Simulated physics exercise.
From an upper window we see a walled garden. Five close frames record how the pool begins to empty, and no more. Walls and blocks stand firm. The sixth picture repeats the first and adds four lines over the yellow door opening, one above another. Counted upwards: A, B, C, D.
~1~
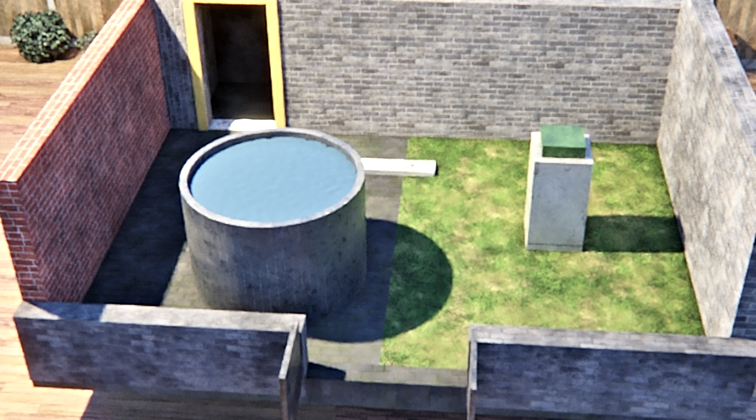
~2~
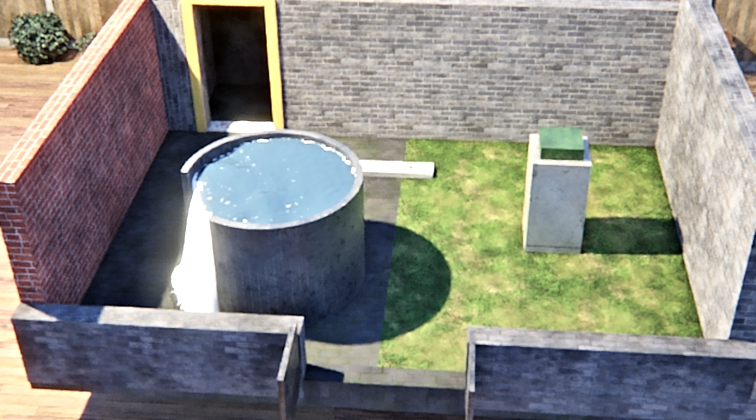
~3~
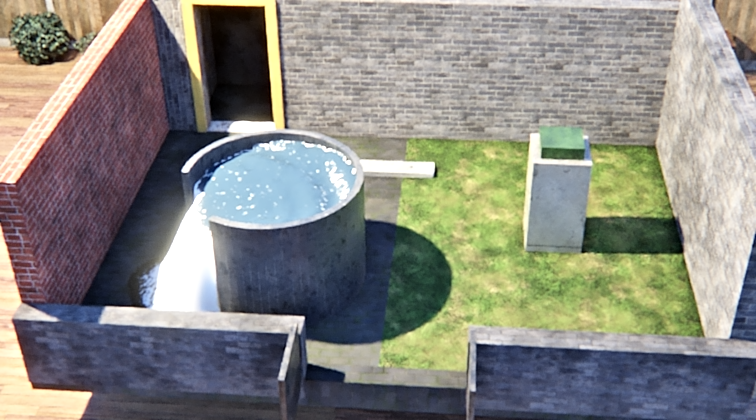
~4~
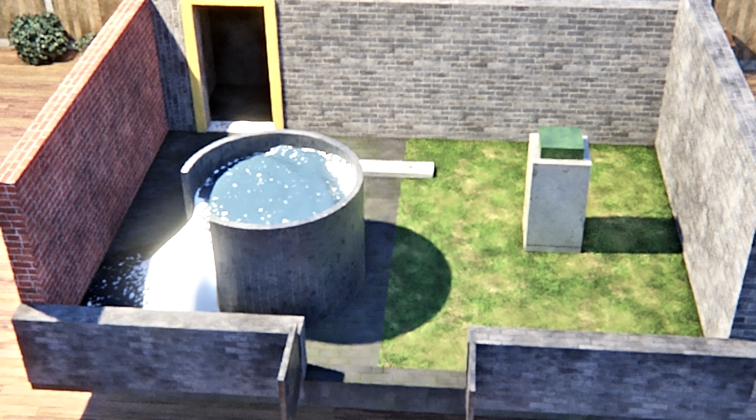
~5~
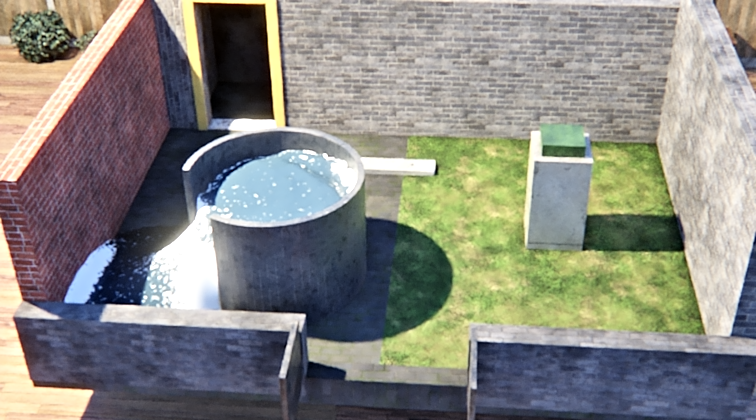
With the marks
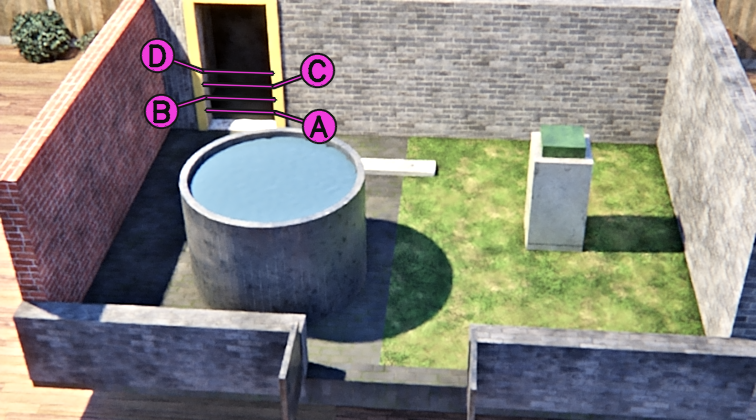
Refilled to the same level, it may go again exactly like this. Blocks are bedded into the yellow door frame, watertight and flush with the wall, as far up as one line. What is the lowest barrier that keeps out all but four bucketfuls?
Use mark A.
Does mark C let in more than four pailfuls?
No.
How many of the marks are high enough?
All of the four.
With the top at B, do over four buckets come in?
No, not at all.
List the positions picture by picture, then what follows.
In the first picture, water in the pool at rest, its middle at (273, 180); foot of the yellow doorway at (243, 131); open gate at (387, 315).
In the second picture, front seen at (190, 263), 1 % of the ground wet.
In the third picture, front seen at (138, 295), 4 % of the ground wet.
In the fourth picture, front seen at (96, 283), 8 % of the ground wet.
In the fifth picture, front seen at (136, 239), 10 % of the ground wet.
On the marked copy, A at (241, 111); B at (239, 98); C at (238, 85); D at (237, 72); from the bottom up A, B, C, D.
If A is chosen, a bucket or two gets in.
If B is chosen, nothing gets over.
If C is chosen, nothing gets over.
If D is chosen, nothing gets over.
